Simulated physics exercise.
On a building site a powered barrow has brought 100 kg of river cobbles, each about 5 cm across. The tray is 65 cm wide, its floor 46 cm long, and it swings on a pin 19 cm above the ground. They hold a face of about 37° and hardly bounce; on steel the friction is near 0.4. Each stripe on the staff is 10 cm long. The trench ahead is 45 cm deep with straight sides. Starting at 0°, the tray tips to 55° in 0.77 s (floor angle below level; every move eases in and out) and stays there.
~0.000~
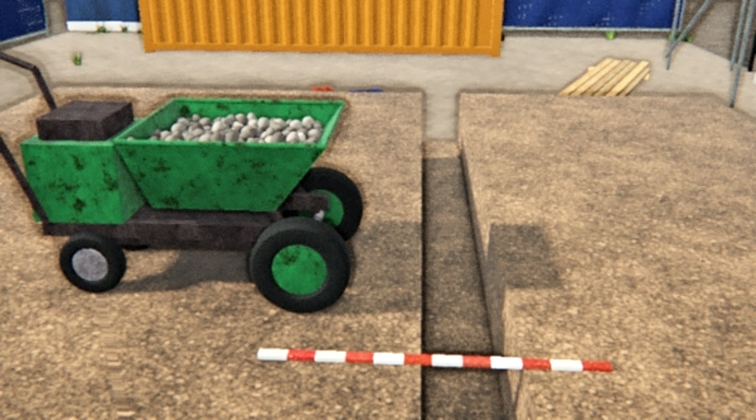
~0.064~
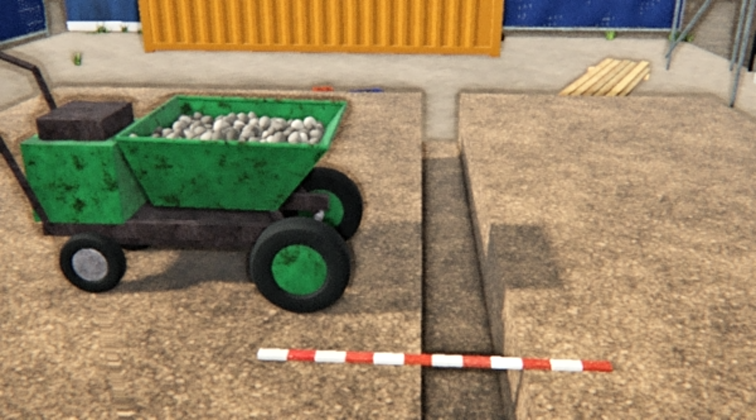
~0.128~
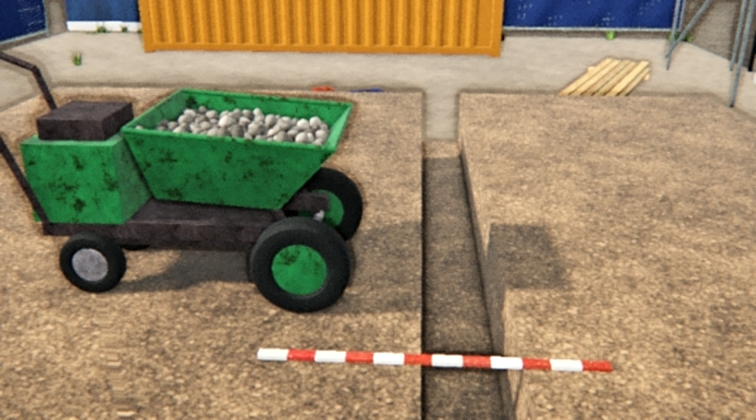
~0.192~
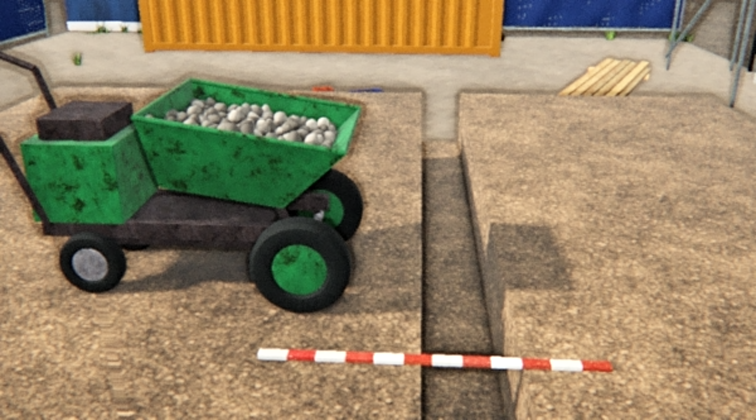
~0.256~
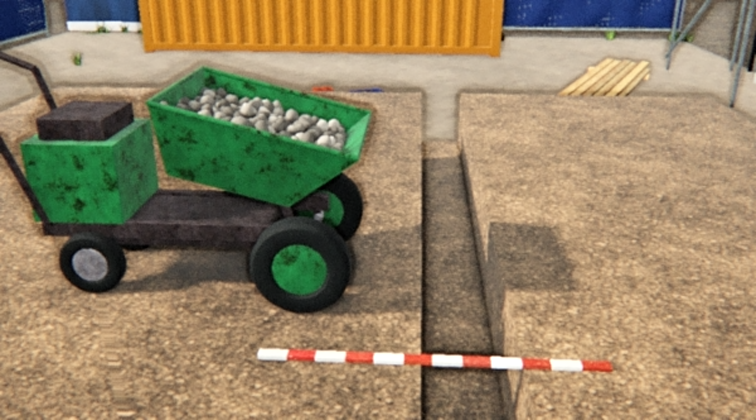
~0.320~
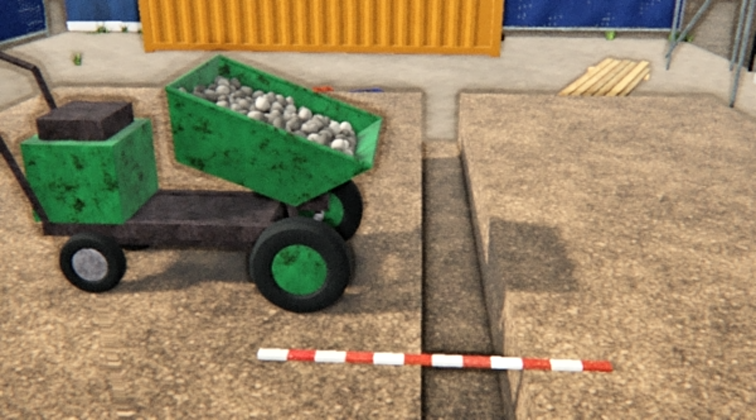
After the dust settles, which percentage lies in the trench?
Some 45 per cent of it.
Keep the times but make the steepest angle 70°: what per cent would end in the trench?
It would be near 75 per cent.
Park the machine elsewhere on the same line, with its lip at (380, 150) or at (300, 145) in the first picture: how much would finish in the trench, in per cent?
About 20 and 50 per cent.
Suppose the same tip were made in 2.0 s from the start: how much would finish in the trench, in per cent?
It would be near 45 per cent.
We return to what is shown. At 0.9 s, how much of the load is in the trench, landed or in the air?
Some 5 per cent.
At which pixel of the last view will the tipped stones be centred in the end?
Their middle is at about (469, 365).
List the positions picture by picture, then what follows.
The tray is at 0°, its lip at (325, 147); the top of the load is at (262, 124), in the first picture.
Lip at (328, 148), floor tilted 1°, highest stones at (239, 124); the stones move at 0.3 m/s on average, in the second picture.
The tray is at 4°, its lip at (335, 150); the top of the load is at (232, 119); the stones move at 0.5 m/s on average, in the third picture.
The tray is at 9°, its lip at (345, 153); the top of the load is at (221, 110); the stones move at 0.7 m/s on average, in the fourth picture.
Lip at (358, 159), floor tilted 14°, highest stones at (214, 99); the stones move at 0.8 m/s on average, in the fifth picture.
The tray is at 21°, its lip at (372, 167); the top of the load is at (223, 89); the stones move at 0.9 m/s on average, in the sixth picture.
After 0.6 s the floor is at 47°; 100 % in the tray; the foremost stones are at (390, 183).
After 0.9 s the floor is at 55°; 96 % in the tray, 4 % in the trench; the foremost stones are at (457, 208).
After 1.2 s the floor is at 55°; 66 % in the tray, 28 % in the trench, 5 % past the trench; the foremost stones are at (556, 282).
After 3.2 s the floor is at 55°; 49 % in the tray, 45 % in the trench, 6 % past the trench; the foremost stones are at (639, 268).
